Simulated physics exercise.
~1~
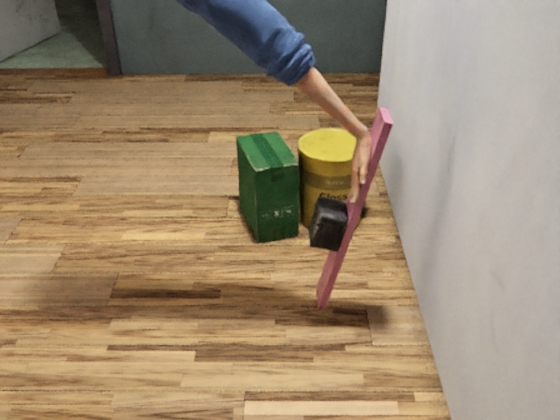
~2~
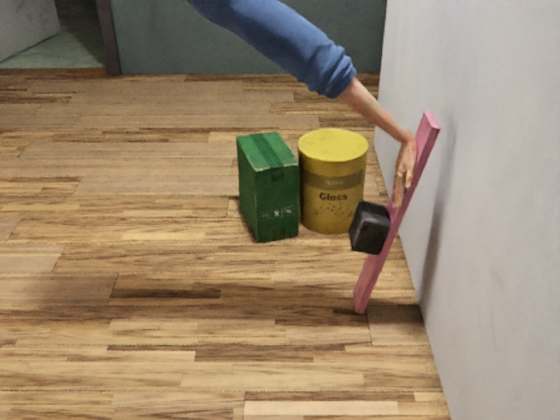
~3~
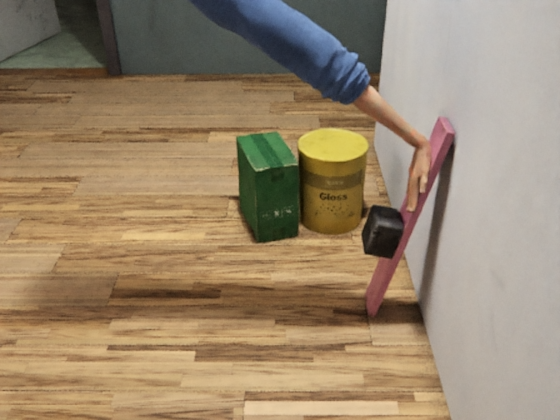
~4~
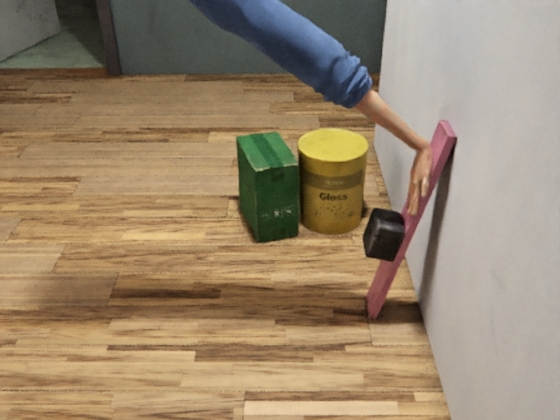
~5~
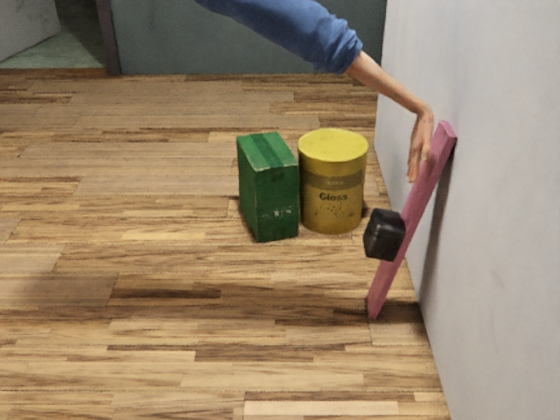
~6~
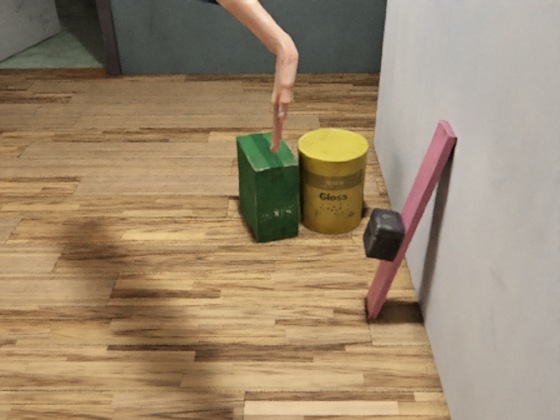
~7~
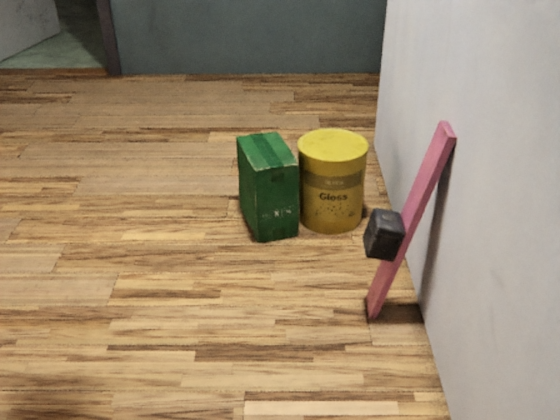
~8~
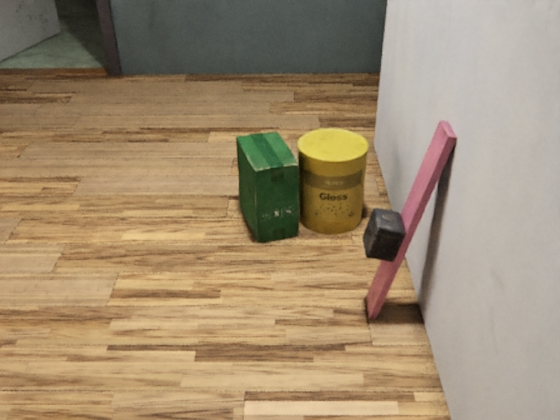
We see a hand move a pink plank with a dark block attached to the right and lean it against a wall, near a green box and a yellow pail. The hand lets go and withdraws, and the plank stays leaning, with everything at rest.
